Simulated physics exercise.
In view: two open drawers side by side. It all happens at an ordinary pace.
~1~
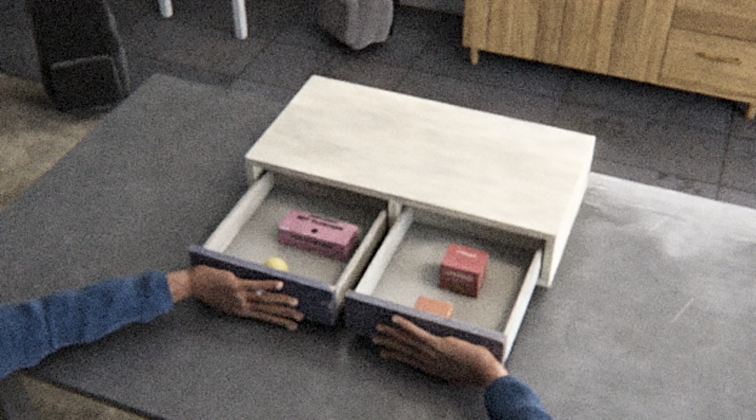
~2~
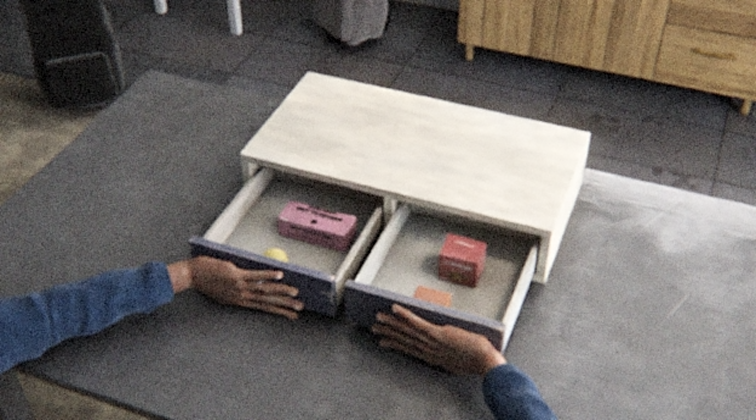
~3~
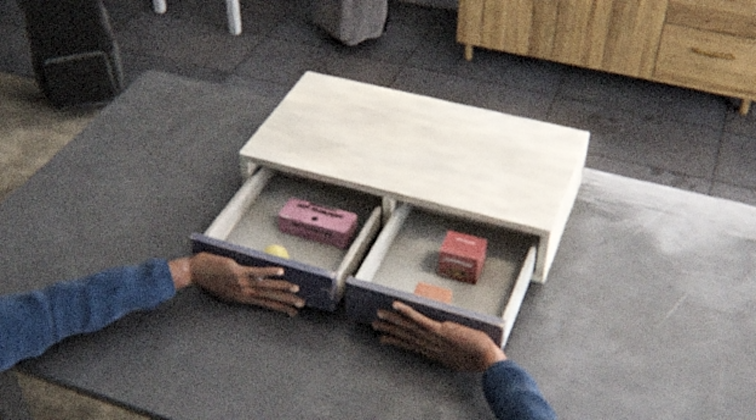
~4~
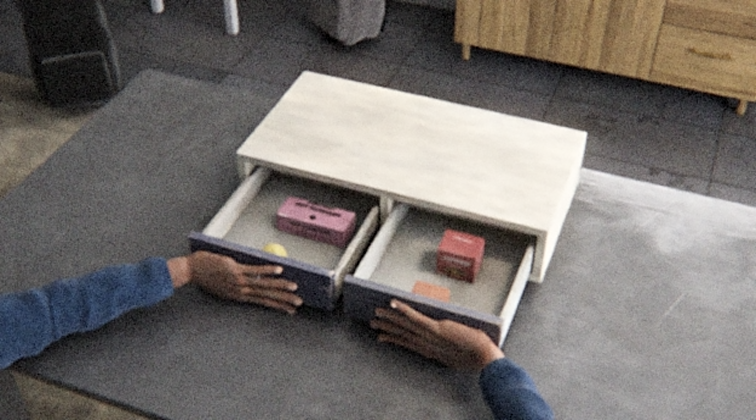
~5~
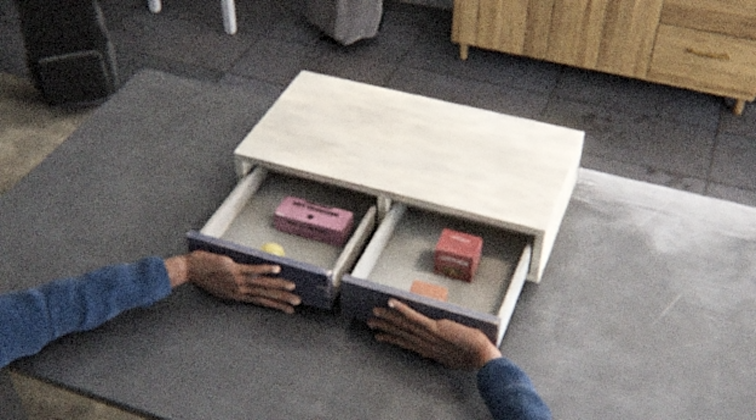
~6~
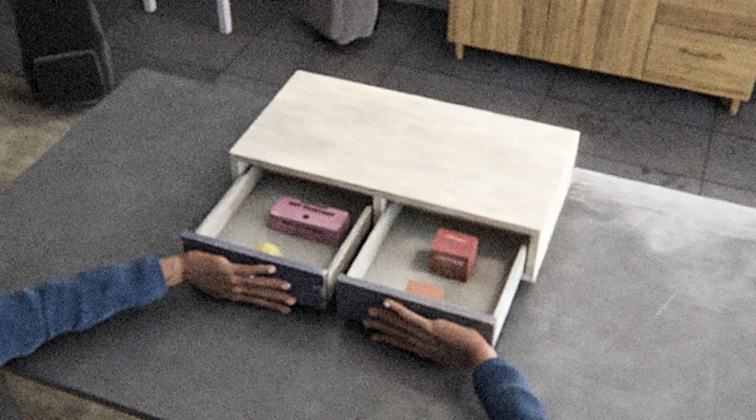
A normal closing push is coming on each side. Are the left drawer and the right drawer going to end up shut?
Outcome: The left drawer goes all the way in, the right drawer goes all the way in.
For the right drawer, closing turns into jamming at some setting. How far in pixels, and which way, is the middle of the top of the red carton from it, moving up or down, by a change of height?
Roughly 12 pixels up.
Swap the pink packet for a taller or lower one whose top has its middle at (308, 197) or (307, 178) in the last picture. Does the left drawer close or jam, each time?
Try by try, it closes; jams.
Then, 0.42 s on from there, left drawer about half in; right drawer starting in.
Then, 0.72 s on from there, left drawer about half in; right drawer about half in.
In the end, the left drawer closes; the right drawer closes.
